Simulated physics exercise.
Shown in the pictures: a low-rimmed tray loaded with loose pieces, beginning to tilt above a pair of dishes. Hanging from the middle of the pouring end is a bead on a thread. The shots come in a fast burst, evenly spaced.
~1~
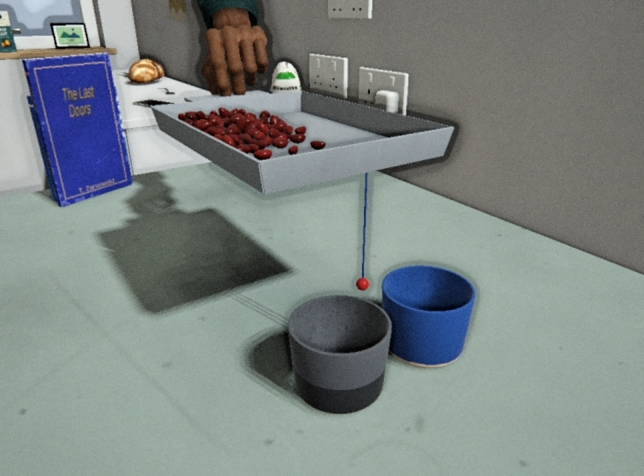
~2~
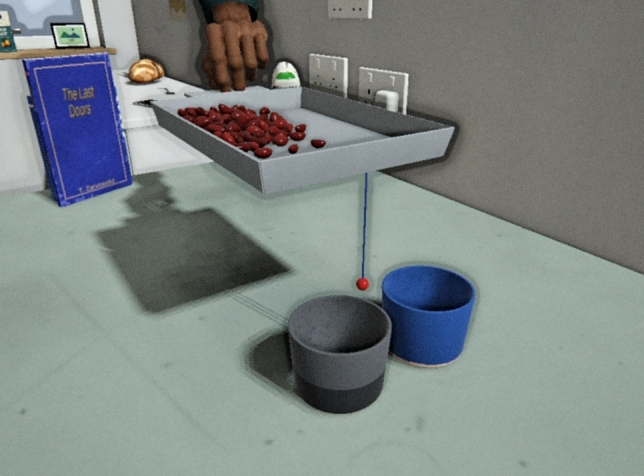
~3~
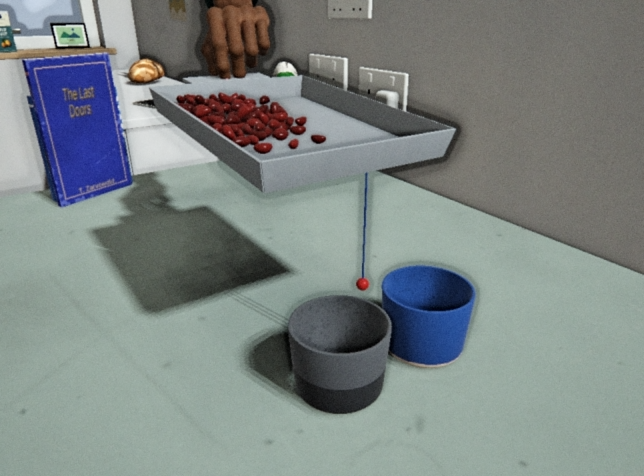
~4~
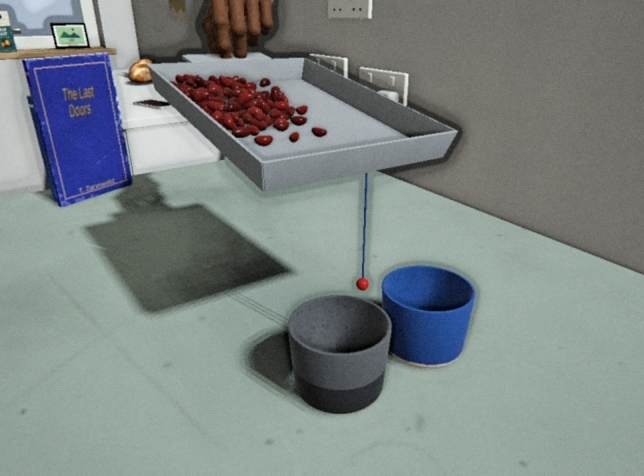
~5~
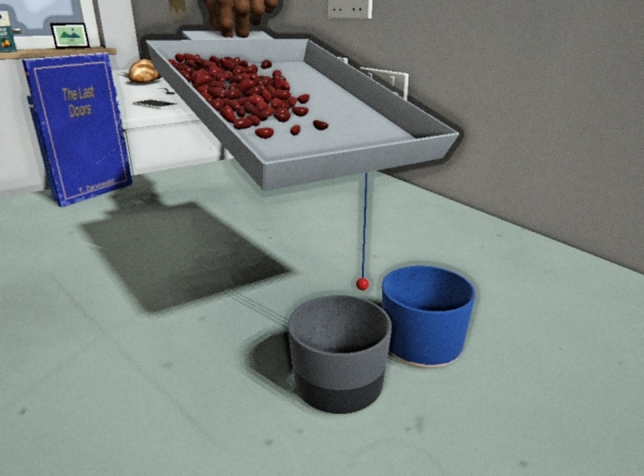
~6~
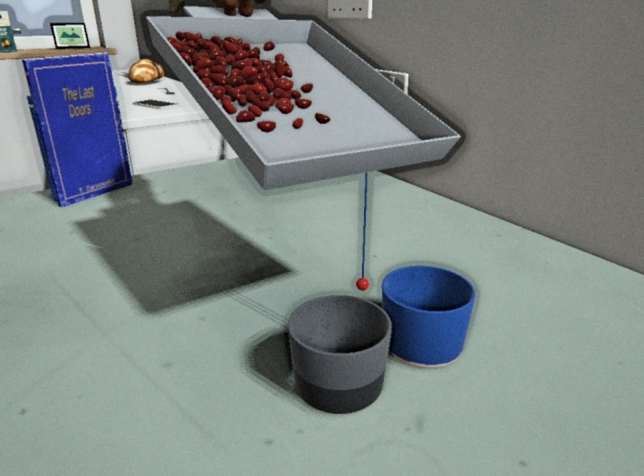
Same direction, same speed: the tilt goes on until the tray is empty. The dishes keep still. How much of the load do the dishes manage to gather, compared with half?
The load mostly goes elsewhere.
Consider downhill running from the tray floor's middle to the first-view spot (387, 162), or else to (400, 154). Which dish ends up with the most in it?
In the first case it's the one on the right, in the second the one on the right.
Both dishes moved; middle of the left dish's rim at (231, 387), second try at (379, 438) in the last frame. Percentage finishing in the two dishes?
Around 30 and then 10 per cent.
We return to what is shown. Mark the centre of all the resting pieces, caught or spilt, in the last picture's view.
Centre at rest: Close to (442, 416).
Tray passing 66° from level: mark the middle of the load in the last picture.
About (360, 148).
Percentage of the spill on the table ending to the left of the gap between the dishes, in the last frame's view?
Close to 20 %.
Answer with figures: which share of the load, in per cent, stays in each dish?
Left 10 %, right 20 %.
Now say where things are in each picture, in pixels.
Corners of the pouring end near (262, 159) and (445, 127), level; middle of the load near (234, 127), kidney beans; left dish near (370, 376); right dish near (459, 333); bead on its thread near (363, 284), in the first picture.
Corners of the pouring end near (263, 159) and (446, 127), level; middle of the load near (234, 124), in the second picture.
Corners of the pouring end near (264, 159) and (447, 128), tipped barely, level across its low end; middle of the load near (234, 114), in the third picture.
Corners of the pouring end near (266, 159) and (449, 130), tipped a little, level across its low end; middle of the load near (234, 98), in the fourth picture.
Corners of the pouring end near (268, 159) and (451, 132), tipped clearly, level across its low end; middle of the load near (235, 83), in the fifth picture.
Corners of the pouring end near (270, 160) and (453, 134), tipped clearly, level across its low end; middle of the load near (237, 67); left dish near (370, 376); right dish near (459, 333), in the sixth picture.
Shortly afterwards, tray tipped steeply; the bulk on the tray; only a few outside both; a little in the air.
Next, tray tipped past a quarter turn; near two thirds on the tray; only a few in the left dish; only a few in the right dish; near a quarter outside both; only a few in the air.
Some moments later, tray tipped past a quarter turn; a little in the left dish; near a quarter in the right dish; the bulk outside both.
In the end, tray tipped past a quarter turn; a little in the left dish; near a quarter in the right dish; the bulk outside both.
